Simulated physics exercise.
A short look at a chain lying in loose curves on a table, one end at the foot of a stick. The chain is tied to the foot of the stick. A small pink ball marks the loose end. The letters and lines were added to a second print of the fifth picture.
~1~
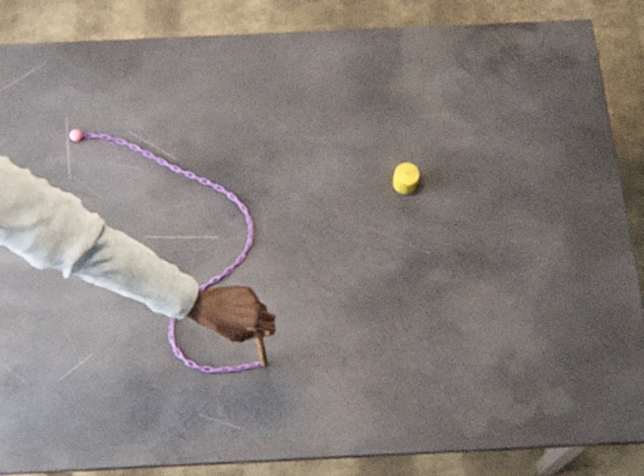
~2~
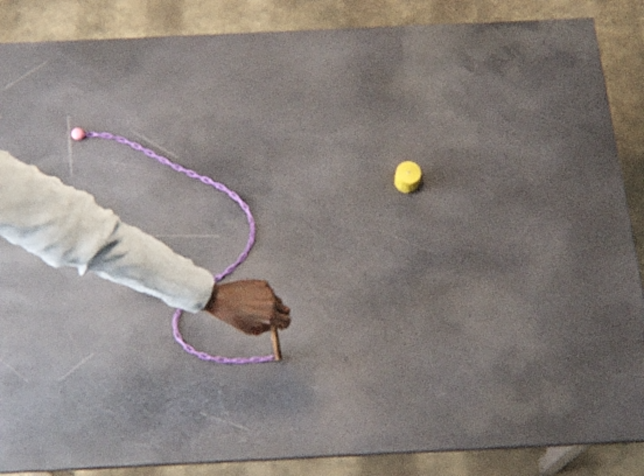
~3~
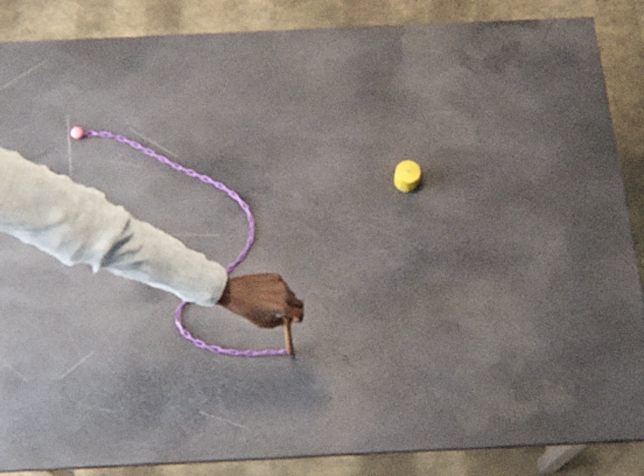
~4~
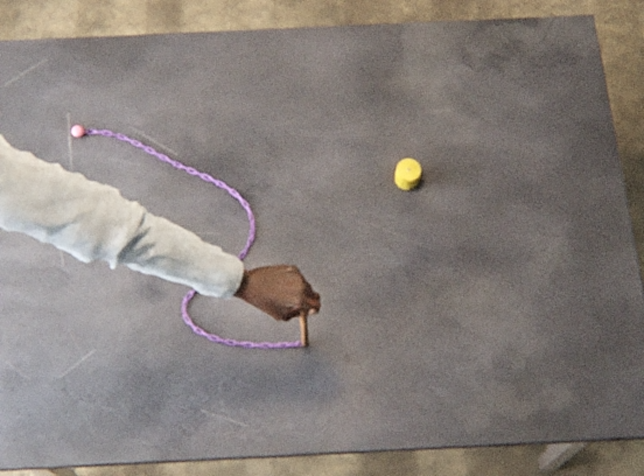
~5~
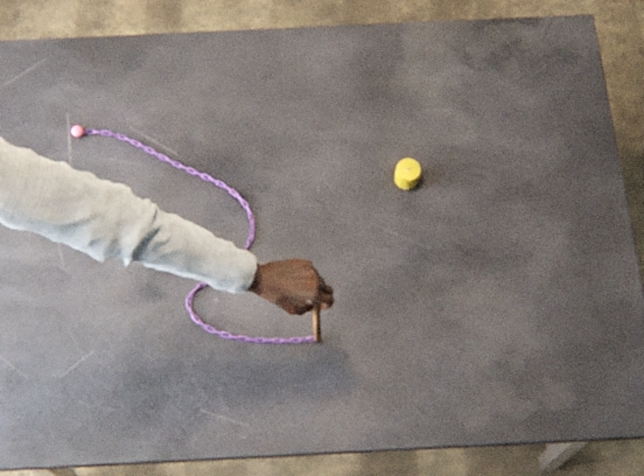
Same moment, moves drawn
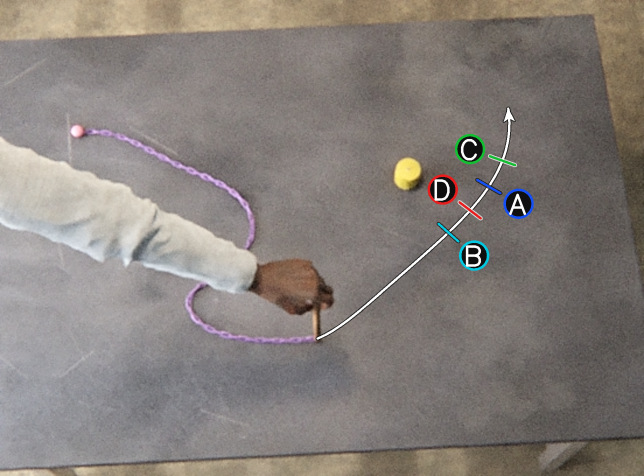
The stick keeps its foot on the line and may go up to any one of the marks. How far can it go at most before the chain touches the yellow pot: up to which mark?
C.
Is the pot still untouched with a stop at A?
For that mark, yes.
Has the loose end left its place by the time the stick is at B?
No.
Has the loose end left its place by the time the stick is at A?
No.
On the copy, A at (489, 187); B at (448, 233); C at (502, 161); D at (470, 210); the route from (317, 339) via (446, 235) to (508, 109).
On C. First, foot of the stick (394, 281), middle of the chain (253, 234), free end (78, 131).
Then, foot of the stick (461, 221), middle of the chain (253, 234), free end (78, 131).
Finally, foot of the stick (502, 161), middle of the chain (281, 209), free end (78, 131); nothing has been touched.
By contrast, A is safe but short; B is safe but short; D is safe but short.
